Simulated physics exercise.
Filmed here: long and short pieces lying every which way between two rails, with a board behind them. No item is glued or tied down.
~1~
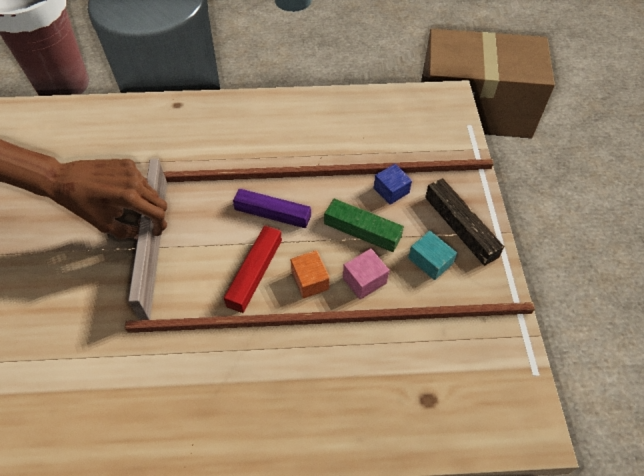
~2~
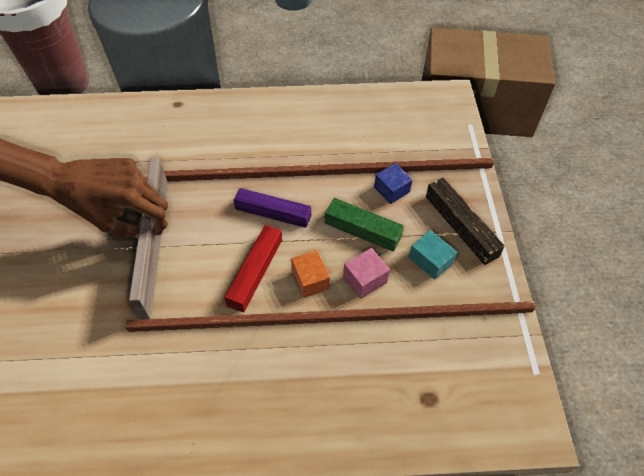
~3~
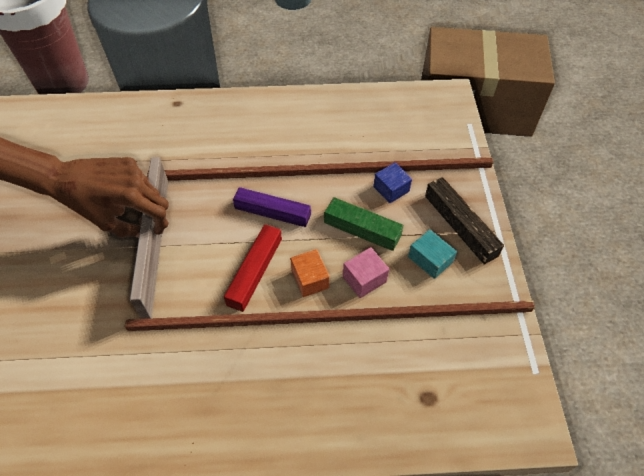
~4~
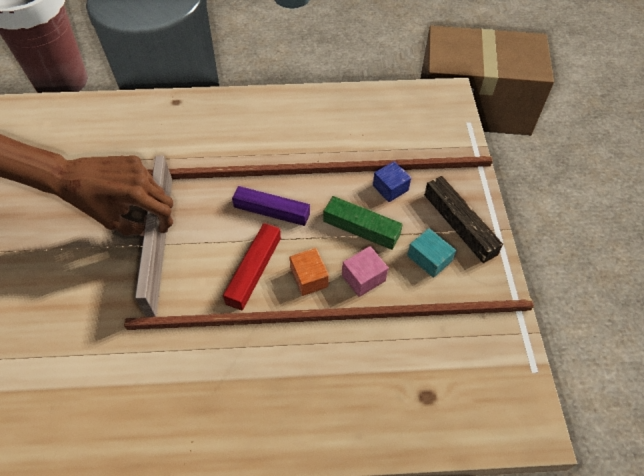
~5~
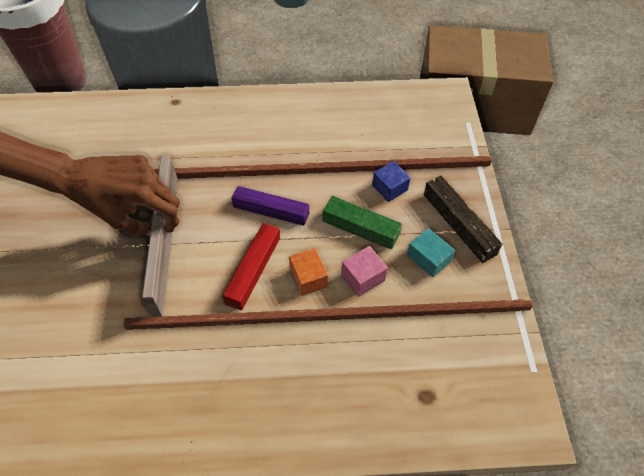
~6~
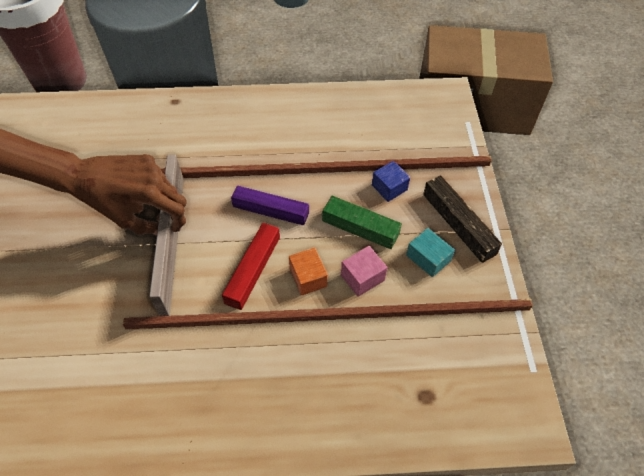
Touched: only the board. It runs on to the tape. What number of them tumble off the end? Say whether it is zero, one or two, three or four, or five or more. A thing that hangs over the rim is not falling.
I would say five or more.
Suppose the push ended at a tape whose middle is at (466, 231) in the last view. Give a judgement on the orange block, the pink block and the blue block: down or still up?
Orange block - stays in place, pink block - goes down, blue block - stays in place.
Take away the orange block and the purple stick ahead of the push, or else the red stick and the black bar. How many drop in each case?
Try 1: 4; try 2: 3.
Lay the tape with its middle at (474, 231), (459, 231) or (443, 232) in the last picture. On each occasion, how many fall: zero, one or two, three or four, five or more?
Run 1 - three or four; run 2 - three or four; run 3 - one or two.
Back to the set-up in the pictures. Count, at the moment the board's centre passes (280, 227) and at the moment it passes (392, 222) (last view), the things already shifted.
The first number is 5, the next one 8.
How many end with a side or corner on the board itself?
Looks like 1 of them, all told.
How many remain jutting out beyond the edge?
Count: 1.
Soon after, none off yet; black bar at rest near (461, 218); turquoise block moved a little near (442, 257); blue block at rest near (391, 182).
Then, none off yet; black bar moved a little near (472, 215); turquoise block moved well along near (514, 277); blue block moved about its own width near (423, 175).
At rest, the number that fall off is five or more; fallen, purple stick, orange block, pink block, green bar, blue block, turquoise block and black bar.
